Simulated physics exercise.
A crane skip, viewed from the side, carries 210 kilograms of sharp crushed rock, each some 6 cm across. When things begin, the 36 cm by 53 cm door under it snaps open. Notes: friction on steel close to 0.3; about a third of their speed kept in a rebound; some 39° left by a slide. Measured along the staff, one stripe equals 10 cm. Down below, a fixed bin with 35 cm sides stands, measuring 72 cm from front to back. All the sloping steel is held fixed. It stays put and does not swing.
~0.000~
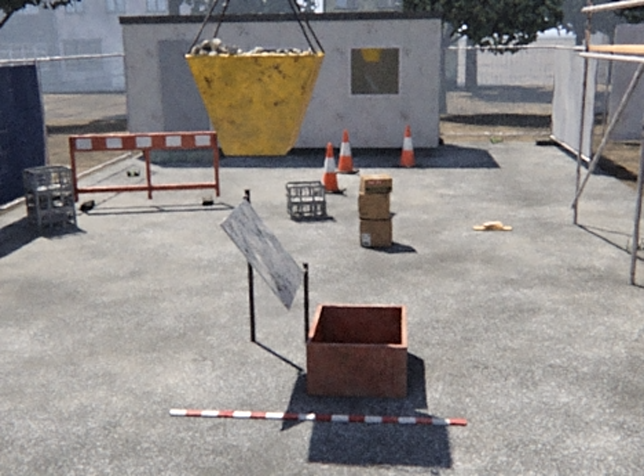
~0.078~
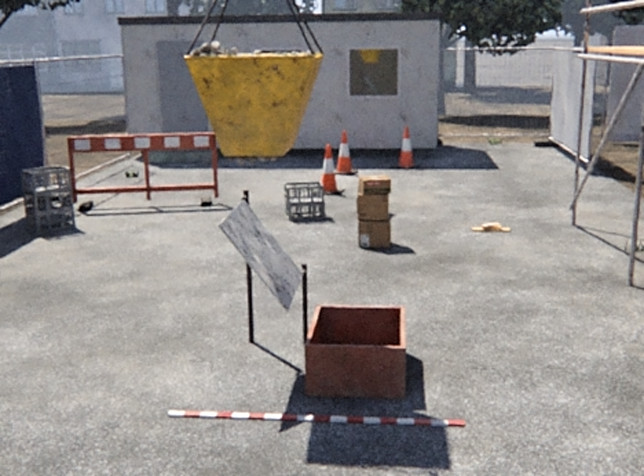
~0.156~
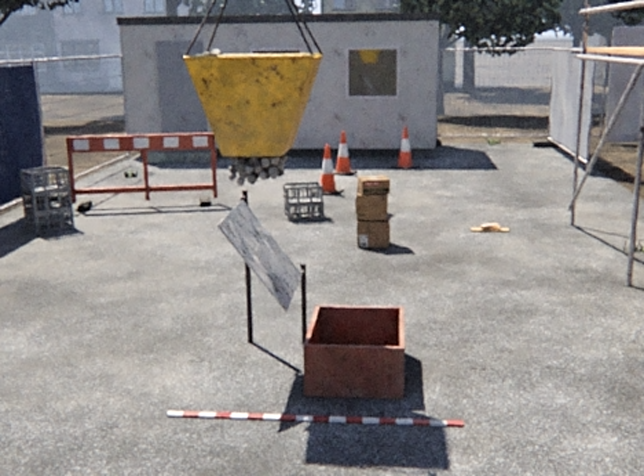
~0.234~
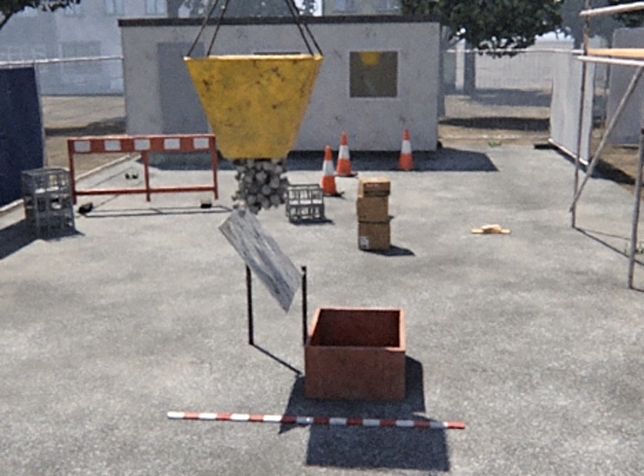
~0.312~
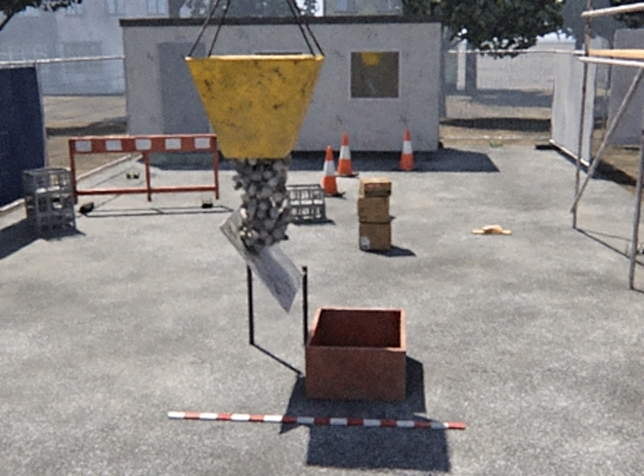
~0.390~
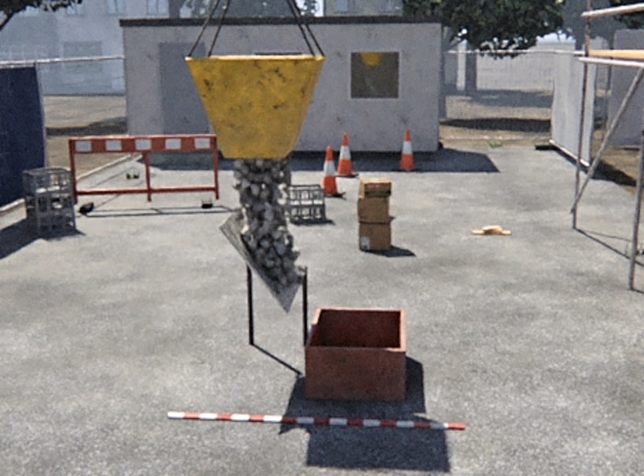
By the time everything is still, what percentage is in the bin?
About 82 per cent is there.
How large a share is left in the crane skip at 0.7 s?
I'd say it holds close to 10 percent.
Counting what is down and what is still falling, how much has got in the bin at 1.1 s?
Roughly 75 percent by that time.
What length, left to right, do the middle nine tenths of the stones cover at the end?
Horizontal spread approx 50 cm.
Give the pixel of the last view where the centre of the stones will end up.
I'd point to somewhere near (354, 352).
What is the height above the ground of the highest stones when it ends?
Some 44 cm up.
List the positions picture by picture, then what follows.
The outlet is at (254, 147); nothing has dropped yet, in the first frame.
The outlet is at (253, 148); 4 % is out, in the second frame.
The outlet is at (252, 148); 12 % is out, the lowest stones still above the rim at (255, 176), 138 cm up, in the third frame.
The outlet is at (253, 150); 22 % is out, the lowest stones still above the rim at (256, 206), 120 cm up, in the fourth frame.
The outlet is at (254, 150); 33 % is out, the lowest stones still above the rim at (264, 242), 96 cm up, in the fifth frame.
The outlet is at (254, 150); 46 % is out, the lowest stones still above the rim at (295, 275), 70 cm up, in the sixth frame.
After 0.7 s, 9 % in the crane skip, 25 % on the steel, 34 % falling or lying left of the bin, 30 % falling or lying in the bin, 2 % falling or lying beside or right of the bin; the stones farthest right are at (390, 364).
After 1.1 s, 0 % in the crane skip, 4 % on the steel, 8 % falling or lying left of the bin, 76 % falling or lying in the bin, 12 % falling or lying beside or right of the bin; the stones farthest right are at (418, 372).
After 1.7 s, 0 % in the crane skip, 3 % falling or lying left of the bin, 82 % falling or lying in the bin, 15 % falling or lying beside or right of the bin; the stones farthest right are at (493, 406).
After 2.6 s, 0 % in the crane skip, 3 % falling or lying left of the bin, 82 % falling or lying in the bin, 15 % falling or lying beside or right of the bin; the stones farthest right are at (498, 406).
After 4.5 s, 0 % in the crane skip, 3 % left of the bin, 82 % in the bin, 15 % beside or right of the bin; the stones farthest right are at (498, 406).
